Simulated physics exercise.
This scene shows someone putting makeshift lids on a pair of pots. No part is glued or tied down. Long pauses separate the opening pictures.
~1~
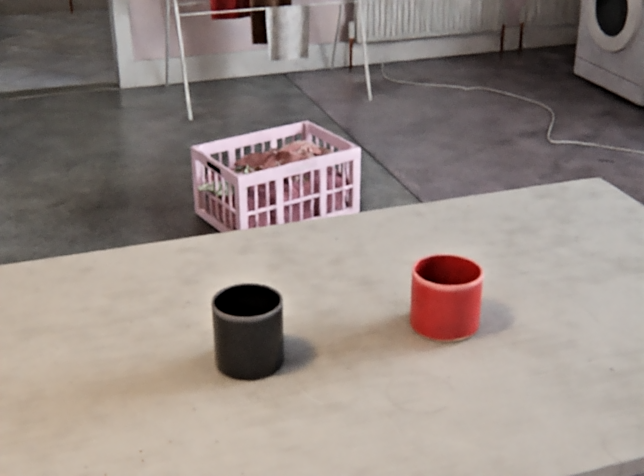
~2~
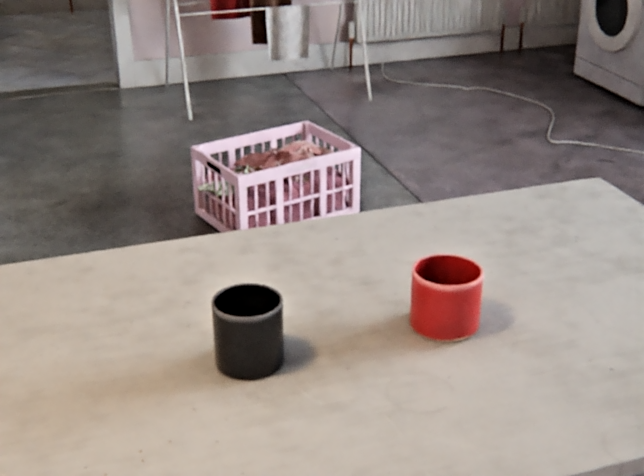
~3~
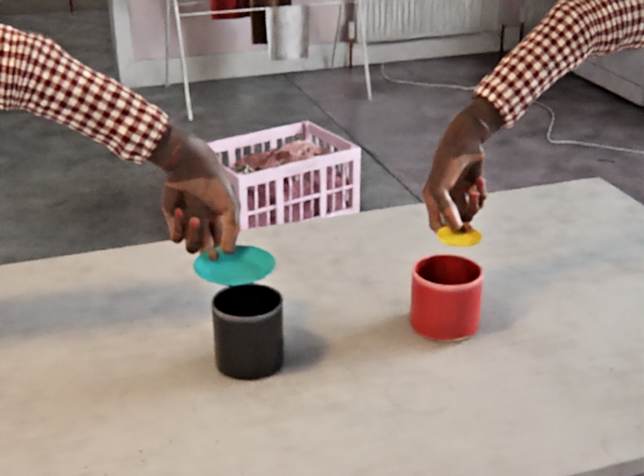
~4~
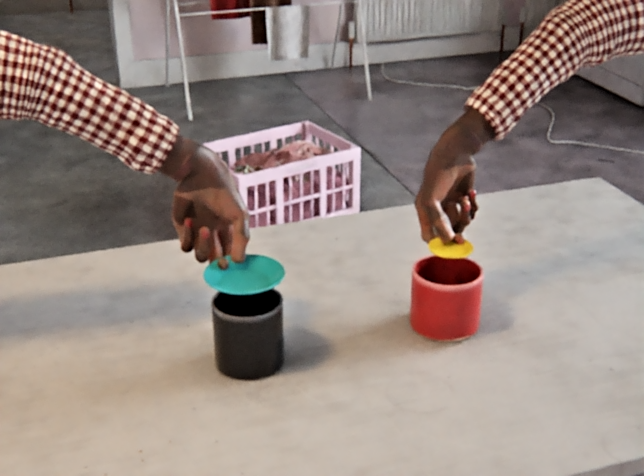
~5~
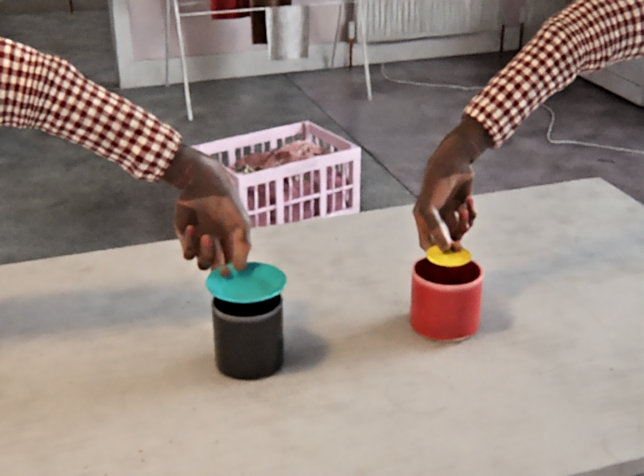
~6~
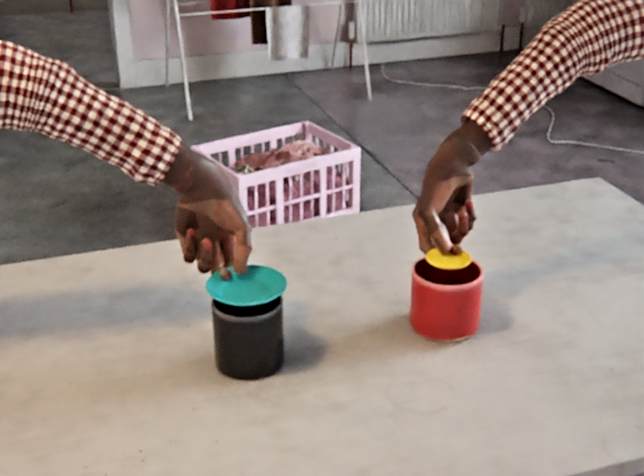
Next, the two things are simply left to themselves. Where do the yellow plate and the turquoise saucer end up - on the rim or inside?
In the end the yellow plate goes down in; the turquoise saucer is held up.
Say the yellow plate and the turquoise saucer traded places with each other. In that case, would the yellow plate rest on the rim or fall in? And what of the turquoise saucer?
Swapped, the yellow plate tumbles in and the turquoise saucer does not fall in.
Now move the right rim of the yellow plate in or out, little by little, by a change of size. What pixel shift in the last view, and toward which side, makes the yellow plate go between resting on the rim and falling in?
About 8 pixels to the right.
Then, 0.14 s later than the last frame, yellow plate shifted about its own width near (446, 290); turquoise saucer sitting on the rim near (247, 294).
When it is over, the yellow plate falls in, near (445, 319); the turquoise saucer rests on the rim, near (247, 294).
